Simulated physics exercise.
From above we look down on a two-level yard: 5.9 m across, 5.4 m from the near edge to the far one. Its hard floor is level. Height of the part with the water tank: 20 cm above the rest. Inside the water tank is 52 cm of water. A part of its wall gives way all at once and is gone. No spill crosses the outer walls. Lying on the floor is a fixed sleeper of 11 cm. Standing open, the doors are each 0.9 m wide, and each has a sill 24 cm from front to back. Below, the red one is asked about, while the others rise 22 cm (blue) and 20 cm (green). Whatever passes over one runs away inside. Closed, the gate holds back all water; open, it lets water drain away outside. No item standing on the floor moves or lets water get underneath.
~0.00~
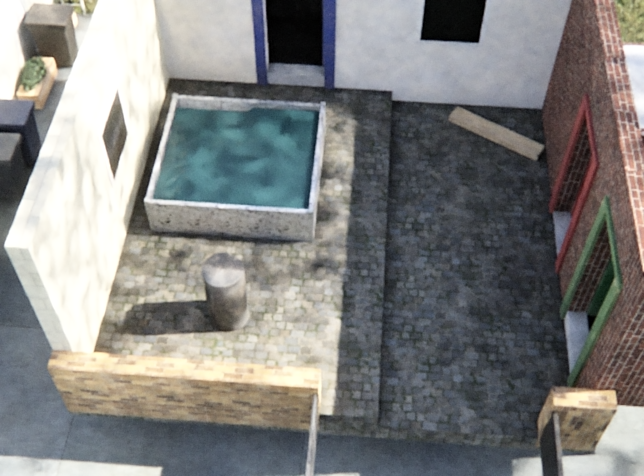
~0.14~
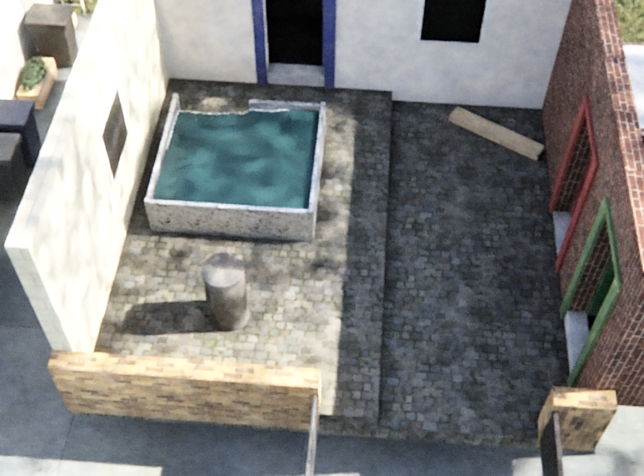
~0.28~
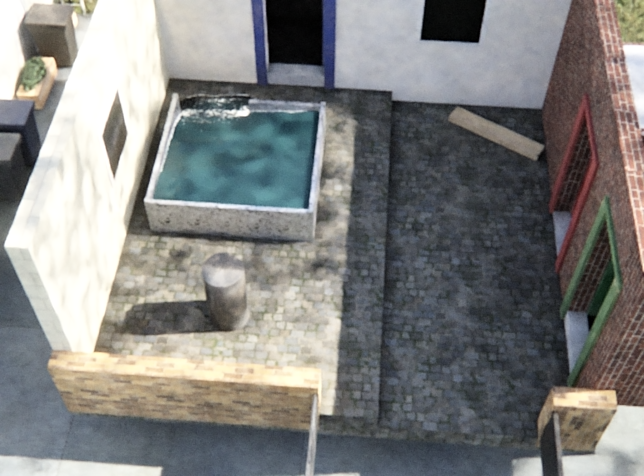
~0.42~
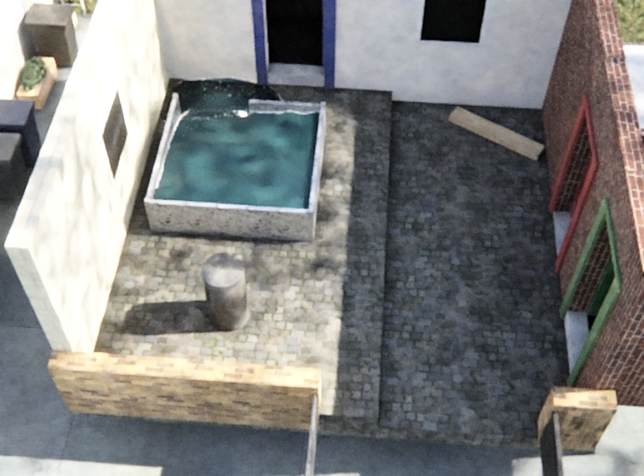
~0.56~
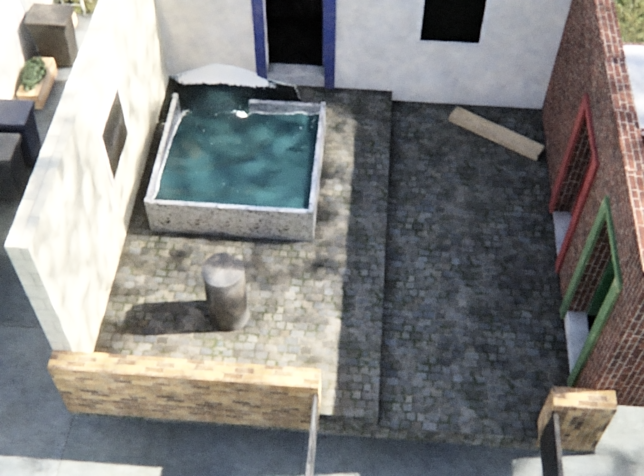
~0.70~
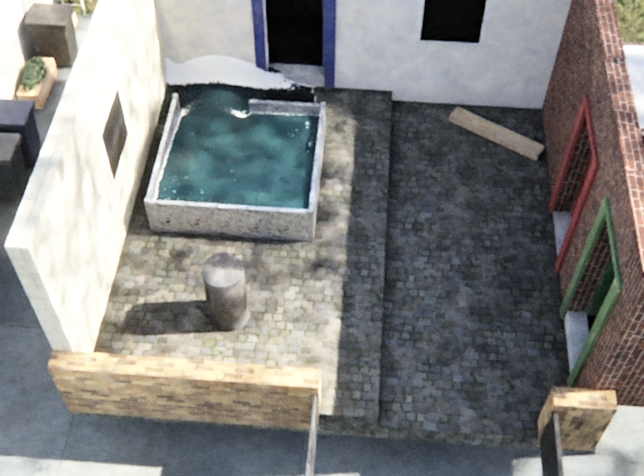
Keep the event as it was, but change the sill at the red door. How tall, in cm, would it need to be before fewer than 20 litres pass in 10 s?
I would say roughly 7 cm.
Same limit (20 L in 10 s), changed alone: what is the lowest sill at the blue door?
About 13.5 cm at blue.
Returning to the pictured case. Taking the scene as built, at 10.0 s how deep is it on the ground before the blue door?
7.5 cm.
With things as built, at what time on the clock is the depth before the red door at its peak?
At about 3.8 s.
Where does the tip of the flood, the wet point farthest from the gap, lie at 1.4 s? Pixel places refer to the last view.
The tip of the flood lies near (385, 98).
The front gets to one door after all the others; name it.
The green one.
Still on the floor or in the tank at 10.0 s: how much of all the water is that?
Something near 86 out of a hundred parts.
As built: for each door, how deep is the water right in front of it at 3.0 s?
Red 0, blue 16, green 0 cm.
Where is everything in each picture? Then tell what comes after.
Still water, 52 cm deep, in the water tank at (240, 155); the red door at (572, 191) is dry, in the first picture.
The front is at a hidden place, 0.3 m from the gap on the far side; 0.1 m2 of floor is wet, 52 cm left at the back, in the second picture.
Water pours out on the far side and has run 0.7 m, to a hidden place; about 8 cm deep outside, 52 cm at the back, in the third picture.
The front is at (260, 85), 1.0 m from the gap on the far side; 1.5 m2 of floor is wet, 52 cm left at the back, in the fourth picture.
The gap is on the far side, the front 1.1 m out at (287, 87); the back of the water tank holds 52 cm, in the fifth picture.
The gap is on the far side, the front 1.3 m out at (306, 88); the back of the water tank holds 49 cm; the red door at (572, 191), 5.2 m from the gap, is still 4.4 m from the nearest water, in the sixth picture.
After 1.4 s water covers 10 % of the floor, deepest (48 cm) near (202, 87); it has not reached the red door.
After 3.0 s water covers 40 % of the floor, deepest (30 cm) near (173, 110); it has not reached the red door.
After 10.0 s water covers 85 % of the floor, deepest (12 cm) near (537, 141); 7 cm at the red door, 30 litres in over its 6 cm sill.
At the red door as built, the water arrived by 3.5 s and peaked near 10 cm at 3.8 s.
With a sill of 6.5 cm, 25 litres would have come in within the 10 s; with 7.5 cm, 16 litres. So under 20 litres takes about 7 cm.
